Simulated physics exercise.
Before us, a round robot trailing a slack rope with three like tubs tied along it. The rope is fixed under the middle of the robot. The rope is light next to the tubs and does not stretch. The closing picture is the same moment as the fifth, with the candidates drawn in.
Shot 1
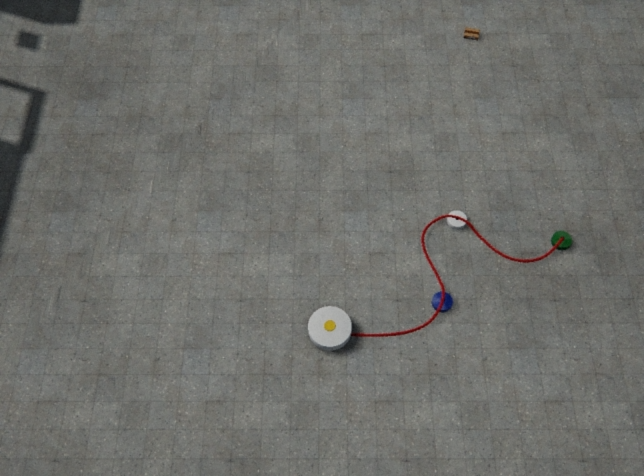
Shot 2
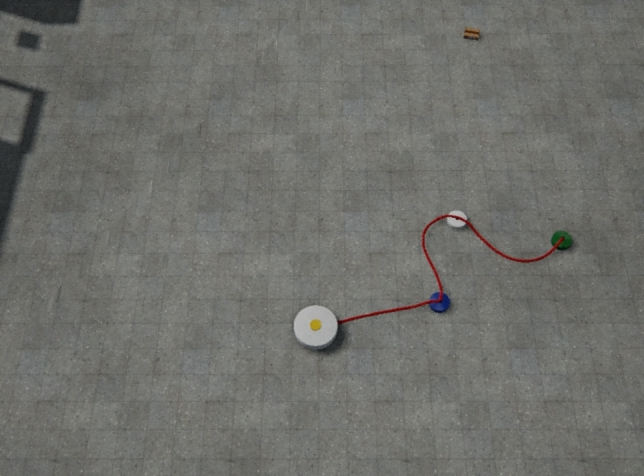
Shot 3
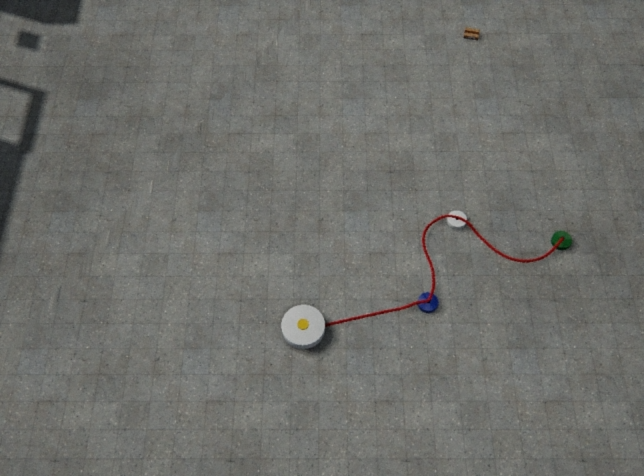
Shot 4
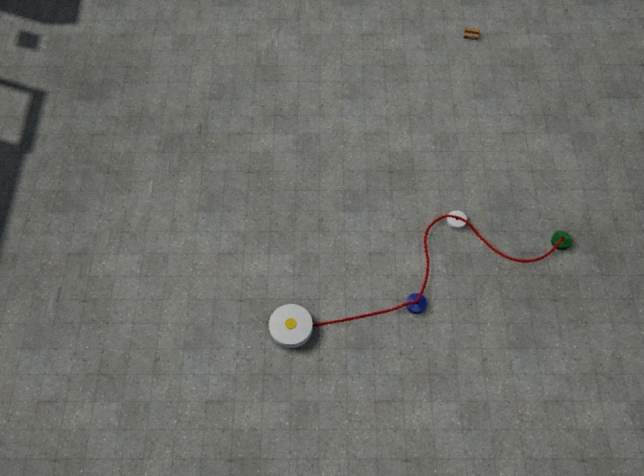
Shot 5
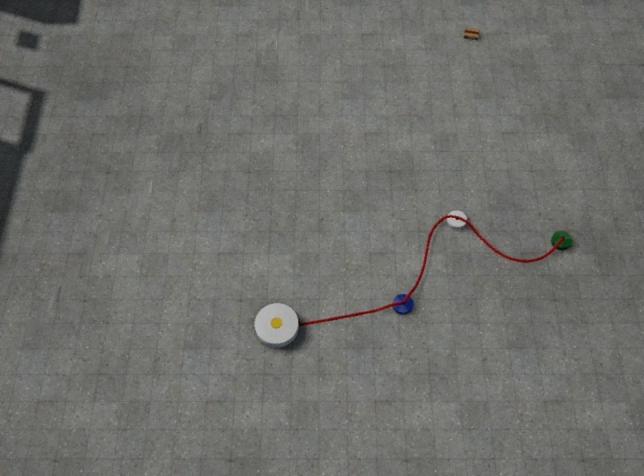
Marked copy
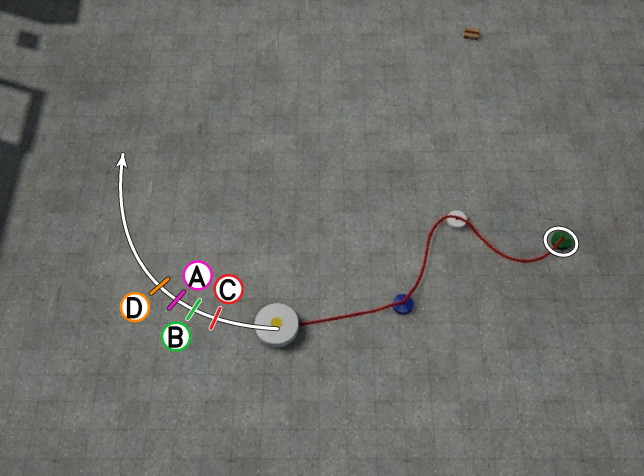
The video shows a round white robot on a grey tiled floor moving slowly left, straightening the nearest stretch of a red rope and then dragging the blue tub left behind it, while the white and green tubs stay still.
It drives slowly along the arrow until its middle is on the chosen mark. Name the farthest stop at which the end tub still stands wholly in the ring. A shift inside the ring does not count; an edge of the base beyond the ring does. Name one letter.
B is the last safe stop.
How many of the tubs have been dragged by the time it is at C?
By then, two.
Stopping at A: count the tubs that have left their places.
Three.
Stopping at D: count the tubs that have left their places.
Three.
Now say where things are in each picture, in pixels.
The first frame shows blue tub (442, 301); robot (330, 329); green tub (562, 240).
The second frame shows robot (316, 328); blue tub (439, 302); white tub (457, 219).
The third frame shows robot (303, 327); blue tub (428, 302); white tub (457, 219).
The fourth frame shows robot (291, 327); blue tub (416, 303); white tub (457, 219).
The fifth frame shows robot (277, 326); blue tub (403, 304); white tub (457, 219); green tub (562, 240).
On the marked copy, A at (177, 300); B at (194, 310); C at (215, 318); D at (160, 286); the ring at (561, 242); the route from (277, 329) via (144, 268) to (123, 154).
Taking B. A third of the way, robot (245, 322); green tub (562, 240); white tub (455, 223); blue tub (371, 299).
Two thirds of the way, robot (216, 316); green tub (562, 240); white tub (444, 235); blue tub (342, 292).
When it is over, robot (192, 306); green tub (560, 240); white tub (432, 247); blue tub (319, 288); the ringed tub at the far end is still in its ring.
As for the rest, A drags the last tub to (547, 241); C is safe but short; D drags the last tub to (532, 242).
